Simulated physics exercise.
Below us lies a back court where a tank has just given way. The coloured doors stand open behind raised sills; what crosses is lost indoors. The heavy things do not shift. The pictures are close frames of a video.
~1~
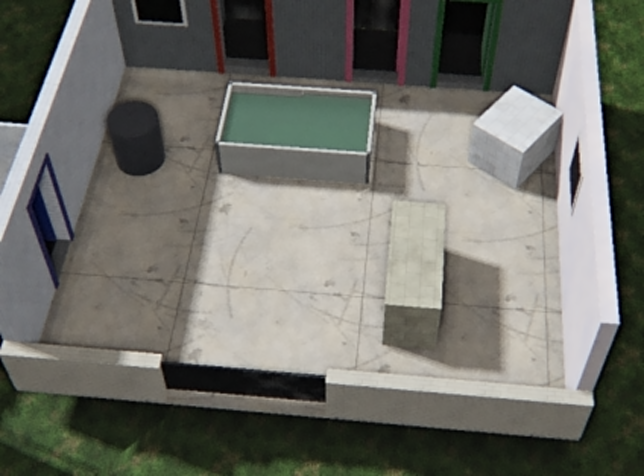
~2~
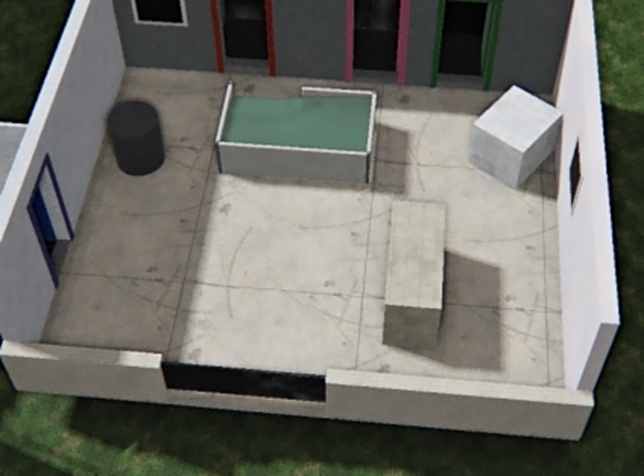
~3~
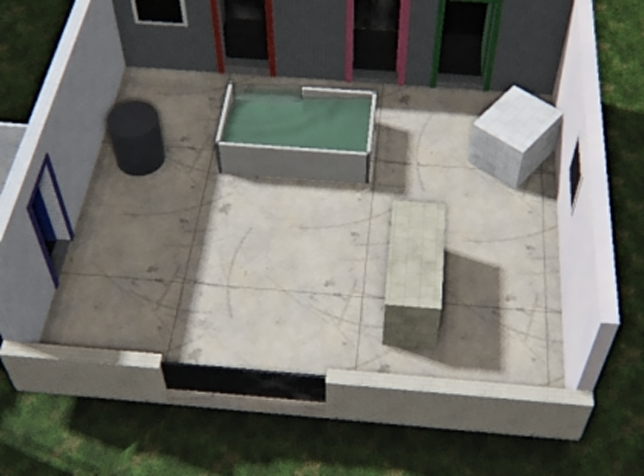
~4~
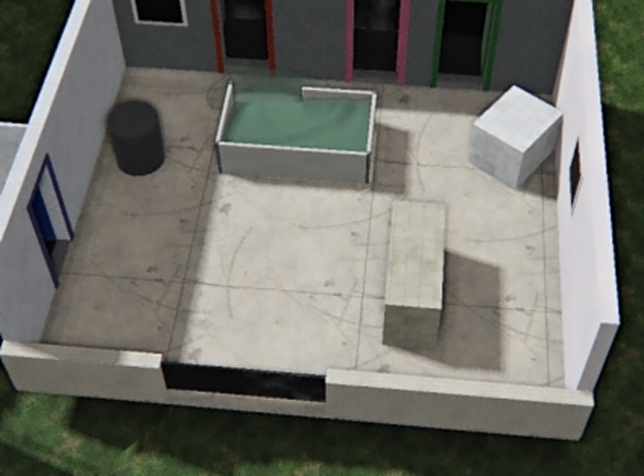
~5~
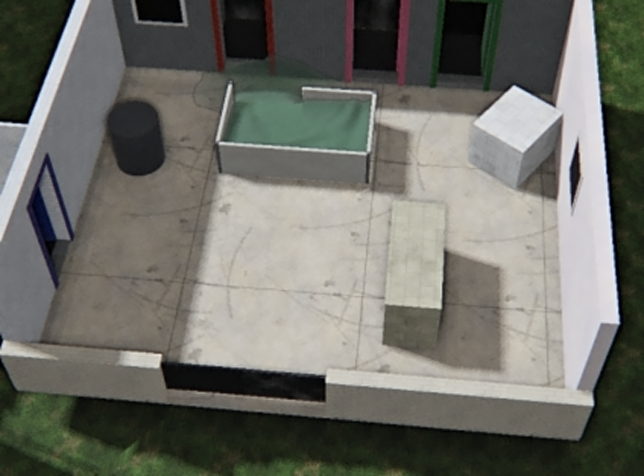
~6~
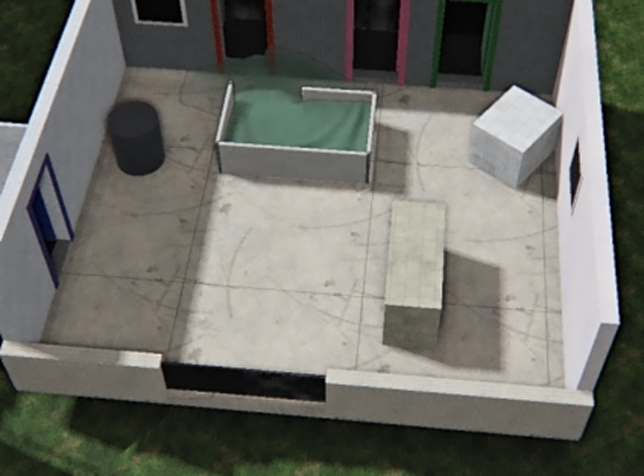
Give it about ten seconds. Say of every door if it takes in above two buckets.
In the end: The green door holds within the limit; the pink door holds within the limit; the red door floods; the blue door holds within the limit.
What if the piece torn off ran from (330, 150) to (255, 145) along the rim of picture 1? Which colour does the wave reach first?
I say the blue door.
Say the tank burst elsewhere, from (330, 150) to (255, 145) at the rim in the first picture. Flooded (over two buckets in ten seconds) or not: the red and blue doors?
My reading: Red lets less in; blue lets more in.
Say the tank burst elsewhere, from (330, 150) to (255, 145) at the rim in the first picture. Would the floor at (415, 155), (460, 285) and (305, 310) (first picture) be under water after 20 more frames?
In turn: Free of water, dry, under water.
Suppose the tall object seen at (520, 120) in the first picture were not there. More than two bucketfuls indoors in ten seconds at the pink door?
In short: Pink takes less.
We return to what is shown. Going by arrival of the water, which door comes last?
It is the blue one.
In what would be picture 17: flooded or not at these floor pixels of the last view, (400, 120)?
At that place: Flooded.
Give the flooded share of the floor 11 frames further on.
I make it 20 per cent.
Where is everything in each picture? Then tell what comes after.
The water tank at (298, 121) is whole and still, in the first frame.
Water pours out on the water tank's far side and has run to a hidden place, in the second frame.
The front is at (226, 97), out from the gap on the water tank's far side, in the third frame.
Water pours out on the water tank's far side and has run to (320, 81), in the fourth frame.
Water pours out on the water tank's far side and has run to (210, 74), in the fifth frame.
Water pours out on the water tank's far side and has run to (363, 84), in the sixth frame.
A moment on, water covers 10 % of the floor; the green door not reached, the pink door wet at the sill, nothing in, the red door far over two buckets in, the blue door not reached.
Next, water covers 20 % of the floor; the green door wet at the sill, nothing in, the pink door wet at the sill, nothing in, the red door far over two buckets in, the blue door not reached.
Then, water covers 30 % of the floor; the green door wet at the sill, nothing in, the pink door wet at the sill, nothing in, the red door far over two buckets in, the blue door wet at the sill, nothing in.
Later, water covers 55 % of the floor; the green door wet at the sill, nothing in, the pink door wet at the sill, nothing in, the red door far over two buckets in, the blue door wet at the sill, nothing in.
In the end, water covers 90 % of the floor; the green door under two buckets in, the pink door under two buckets in, the red door far over two buckets in, the blue door wet at the sill, nothing in.
